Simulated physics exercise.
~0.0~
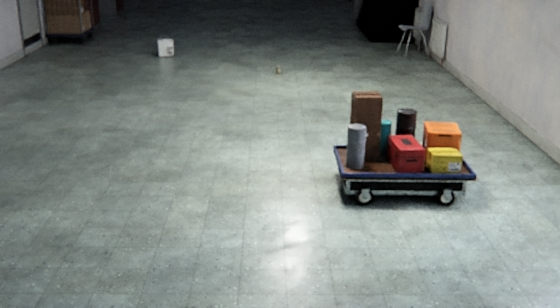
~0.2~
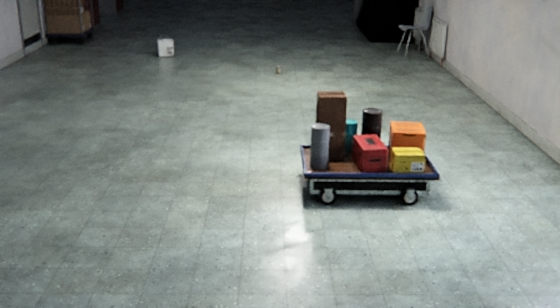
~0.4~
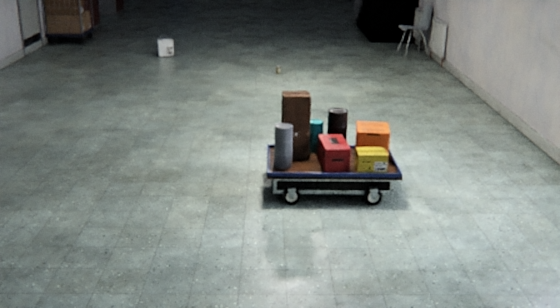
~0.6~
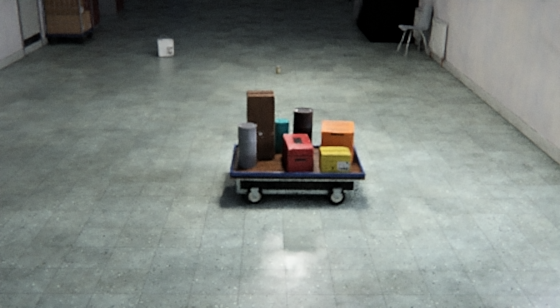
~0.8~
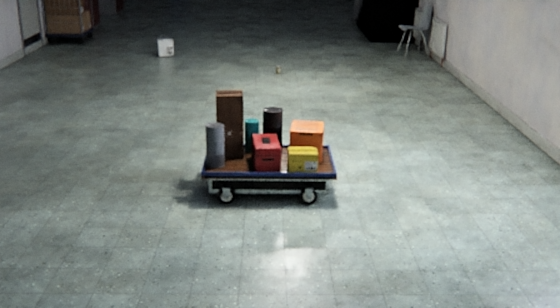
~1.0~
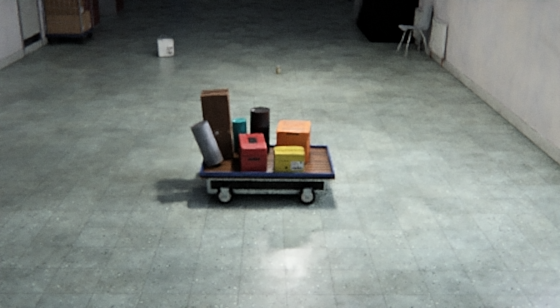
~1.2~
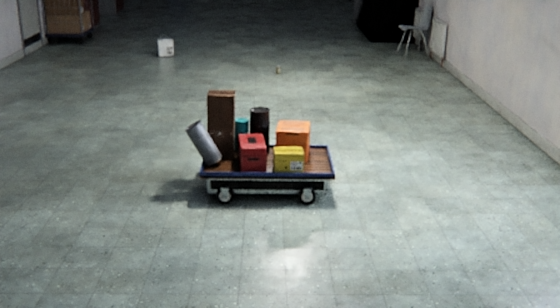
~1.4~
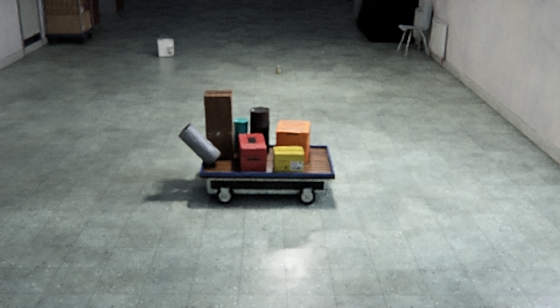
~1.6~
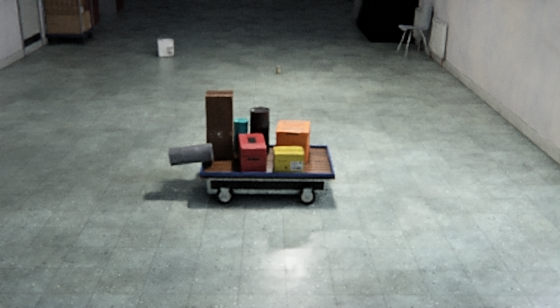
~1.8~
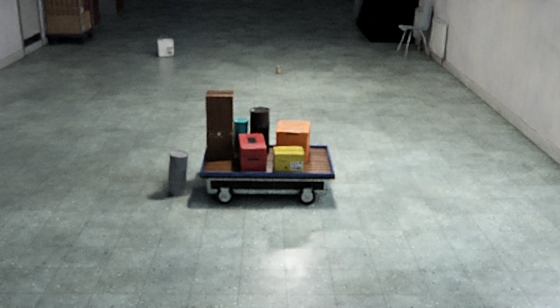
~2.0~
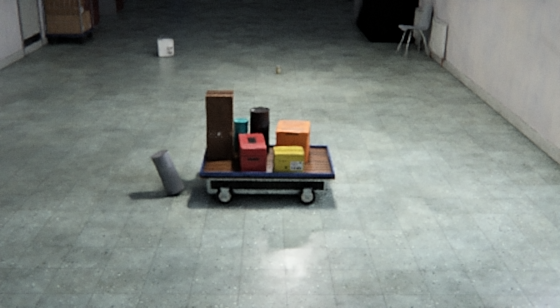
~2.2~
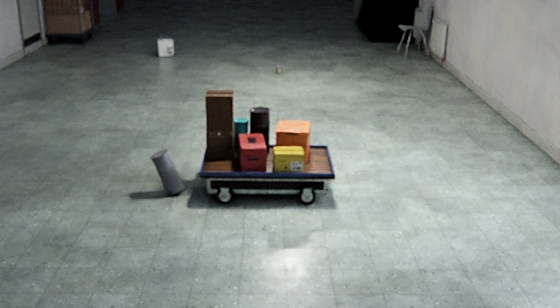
A loaded cart rolls left and stops, and its grey canister tips off onto the floor.
